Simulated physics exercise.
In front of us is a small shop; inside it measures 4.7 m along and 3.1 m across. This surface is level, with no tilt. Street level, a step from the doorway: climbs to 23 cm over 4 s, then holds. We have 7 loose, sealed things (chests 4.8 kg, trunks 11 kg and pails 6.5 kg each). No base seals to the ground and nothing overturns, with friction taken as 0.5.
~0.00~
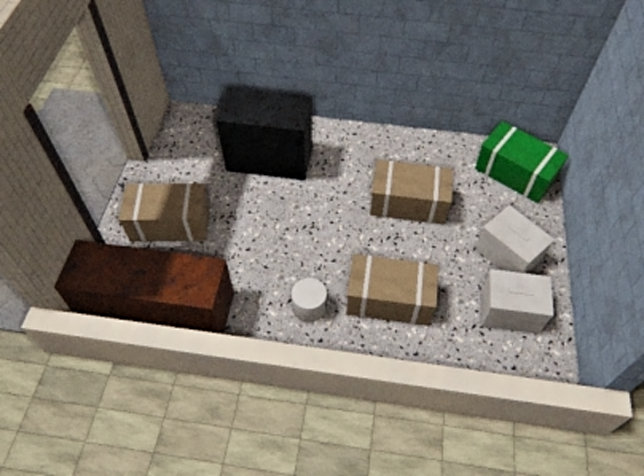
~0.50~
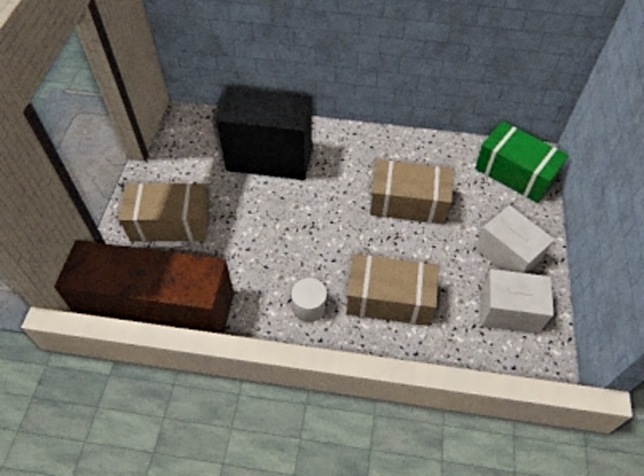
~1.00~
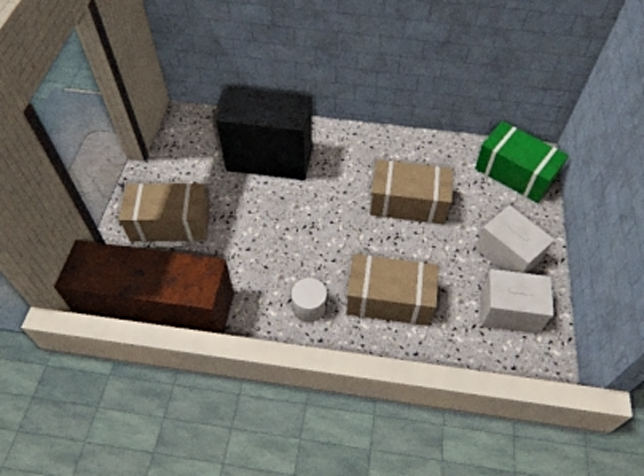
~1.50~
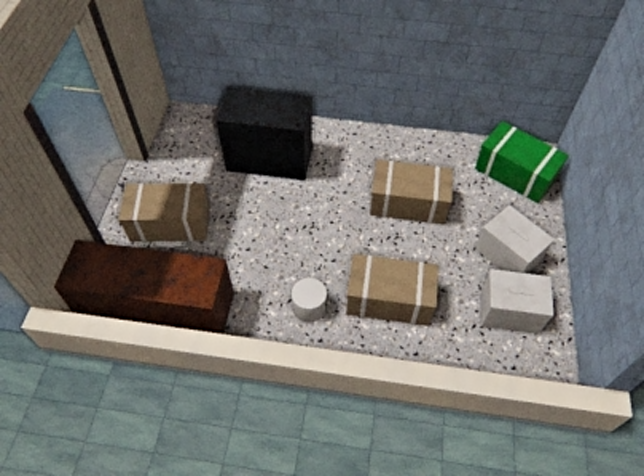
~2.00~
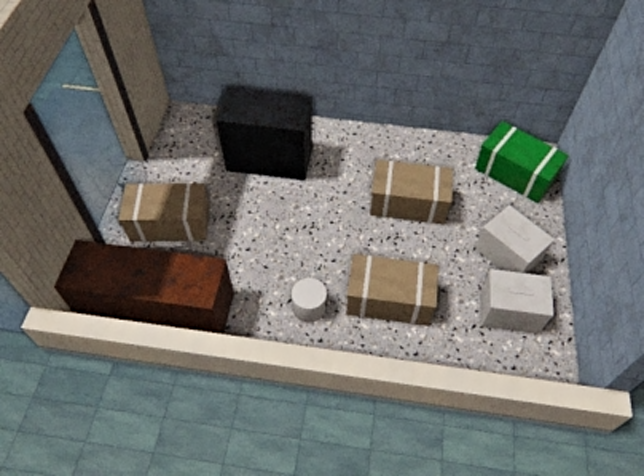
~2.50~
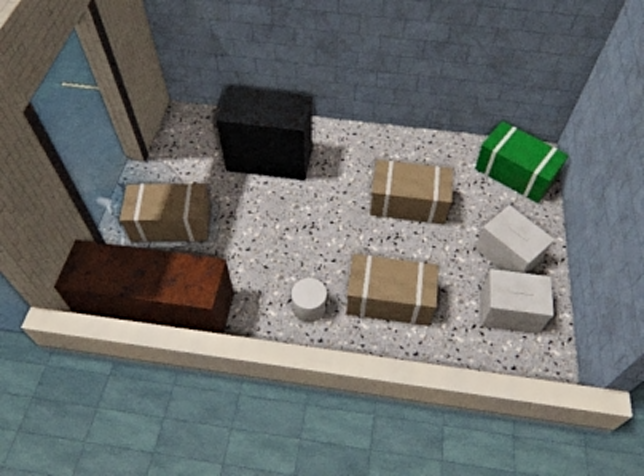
Bluish water spreads over the tiles outside the doorway while the trunks inside stay still.
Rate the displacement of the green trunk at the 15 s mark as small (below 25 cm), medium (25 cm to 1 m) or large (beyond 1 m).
Large.
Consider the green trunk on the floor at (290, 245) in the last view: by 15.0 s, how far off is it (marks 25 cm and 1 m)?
In that run it wanders far off.
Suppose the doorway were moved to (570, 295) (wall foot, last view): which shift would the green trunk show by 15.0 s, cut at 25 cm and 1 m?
That would leave the green trunk a long way off.
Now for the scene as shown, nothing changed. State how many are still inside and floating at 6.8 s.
Total: 6.
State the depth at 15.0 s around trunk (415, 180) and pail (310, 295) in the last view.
Close to 18 and 13 centimetres.
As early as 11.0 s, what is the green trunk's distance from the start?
By that time, close to 150 cm.
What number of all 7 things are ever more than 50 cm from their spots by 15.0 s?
Count: 7.
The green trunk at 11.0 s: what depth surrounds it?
I'd put it at about 9 cm.
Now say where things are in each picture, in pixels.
The first picture shows the green trunk at (525, 150) rests on the ground; 0.0 m2 under water; 0 of 7 have shifted.
The second picture shows the green trunk at (525, 150), on the bottom; 0.0 m2 under water; 0 of 7 have shifted.
The third picture shows the green trunk at (525, 150), on the bottom; 0.0 m2 under water; 0 of 7 have shifted.
The fourth picture shows the green trunk at (525, 150), on the bottom; water covers 0.0 m2; 0 of 7 have shifted.
The fifth picture shows the green trunk at (525, 150) rests on the ground; 0.0 m2 under water; 0 of 7 have shifted.
The sixth picture shows the green trunk at (525, 150), on the bottom; water covers 0.4 m2; 0 of 7 have shifted.
After 3.5 s the green trunk is near (525, 150), 0.0 m from its start, aground; 0 afloat.
After 6.8 s the green trunk is near (530, 141), 0.1 m from its start, afloat; 6 afloat.
After 11.0 s the green trunk is near (371, 110), 1.7 m from its start, afloat; 7 afloat.
After 15.0 s the green trunk is near (184, 132), 3.6 m from its start, afloat; 7 afloat.
